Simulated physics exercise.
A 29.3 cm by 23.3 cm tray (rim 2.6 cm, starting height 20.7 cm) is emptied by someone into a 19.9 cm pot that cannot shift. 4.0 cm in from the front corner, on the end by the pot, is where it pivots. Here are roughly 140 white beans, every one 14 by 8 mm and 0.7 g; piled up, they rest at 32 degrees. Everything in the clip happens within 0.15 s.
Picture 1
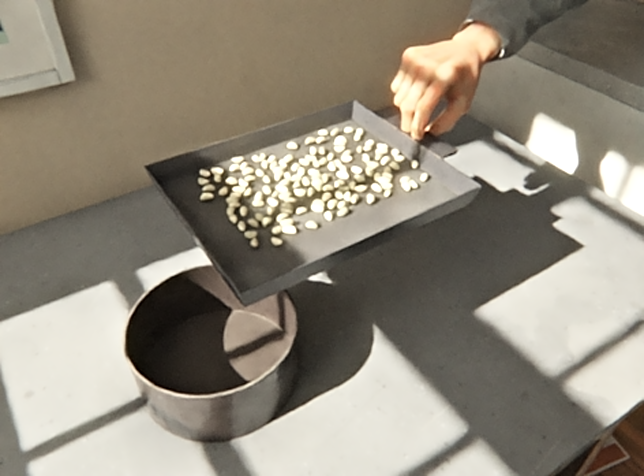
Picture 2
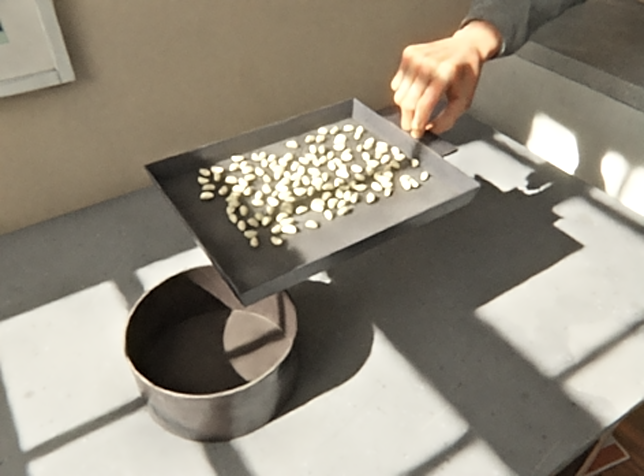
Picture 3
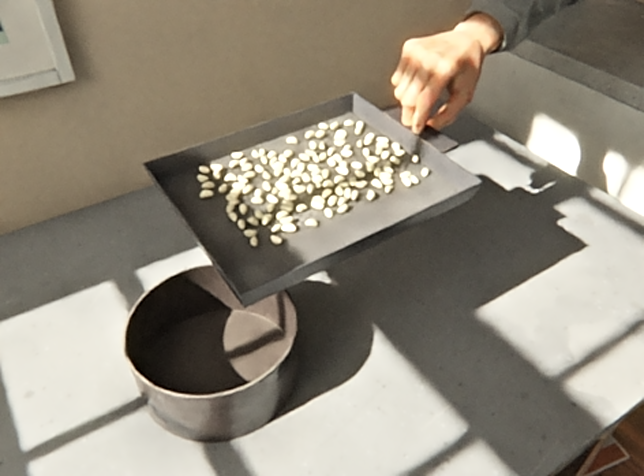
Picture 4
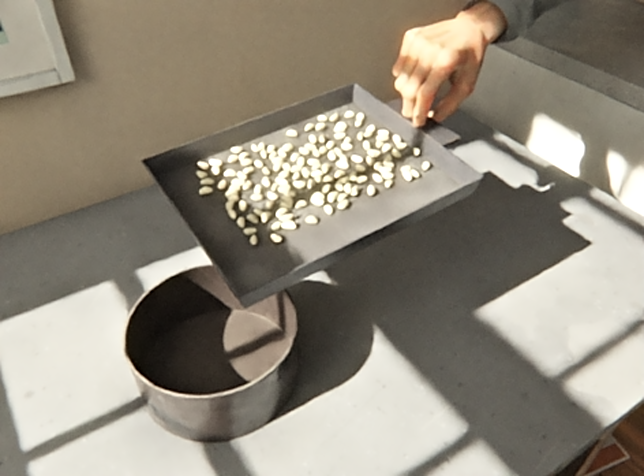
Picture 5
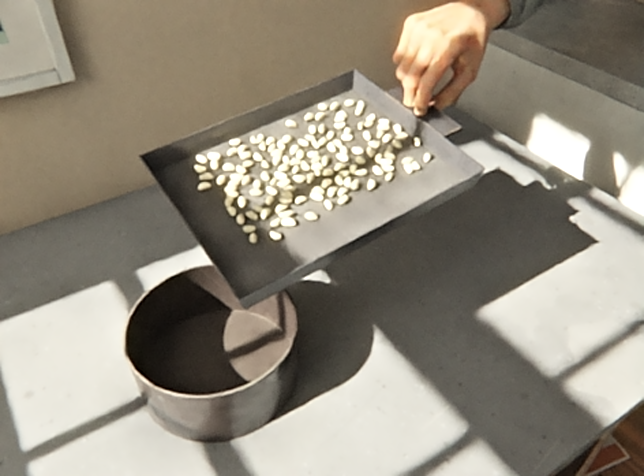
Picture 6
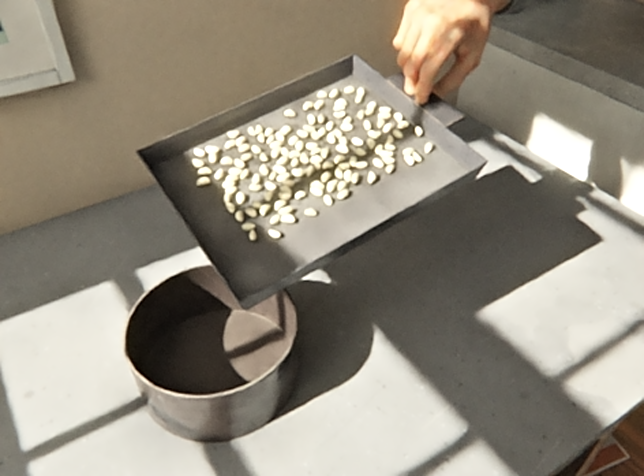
Hand slowly raising the far side of a dark tray of white beans, tilting it toward a round pot on a sunlit table.
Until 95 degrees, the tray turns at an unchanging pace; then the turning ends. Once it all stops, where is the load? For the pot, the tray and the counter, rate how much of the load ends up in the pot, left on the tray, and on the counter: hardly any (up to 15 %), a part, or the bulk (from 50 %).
Pot: Hardly any; tray: Hardly any; counter: The bulk.
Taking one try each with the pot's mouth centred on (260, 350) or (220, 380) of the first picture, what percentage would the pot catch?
First try around 60 %, second around 95 %.
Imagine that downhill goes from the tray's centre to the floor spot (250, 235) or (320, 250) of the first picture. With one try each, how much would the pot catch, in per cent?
Roughly 40 % for the first direction, roughly 10 % for the second.
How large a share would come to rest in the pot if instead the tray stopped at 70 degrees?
0 percent.
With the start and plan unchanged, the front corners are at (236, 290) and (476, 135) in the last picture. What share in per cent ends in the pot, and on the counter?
Pot 45; counter 50.
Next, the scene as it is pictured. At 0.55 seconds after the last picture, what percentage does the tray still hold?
It works out to near 70 per cent of the load.
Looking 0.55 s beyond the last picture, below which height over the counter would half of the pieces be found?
Some 20 cm.
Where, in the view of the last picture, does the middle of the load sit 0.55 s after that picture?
(239, 323), roughly.
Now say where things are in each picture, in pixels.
Tray tilt 0 degrees, front corners at (242, 287) and (474, 185); middle of the pieces at (306, 182); pot at (212, 322), in the first frame.
Tray tilt 0 degrees, front corners at (242, 288) and (474, 184); middle of the pieces at (306, 181), in the second frame.
Tray tilt 2 degrees, front corners at (242, 289) and (475, 180); middle of the pieces at (306, 178), in the third frame.
Tray tilt 4 degrees, front corners at (242, 290) and (476, 175), lowest corner left front; middle of the pieces at (306, 173), in the fourth frame.
Tray tilt 8 degrees, front corners at (241, 293) and (478, 168), lowest corner left front; middle of the pieces at (306, 166), in the fifth frame.
Tray tilt 12 degrees, front corners at (241, 295) and (480, 160), lowest corner left front; middle of the pieces at (305, 159); pot at (212, 322), in the sixth frame.
Then, 0.34 s after the last picture, tilt 53 degrees; the tray holds 100 %, the pot 0 %.
Then, 0.55 s after the last picture, tilt 80 degrees; the tray holds 70 %, the pot 0 %.
Then, 0.88 s after the last picture, tilt 95 degrees; the tray holds 5 %, the pot 0 %.
In the end, pot 0 %, tray 0 %, counter 95 %.
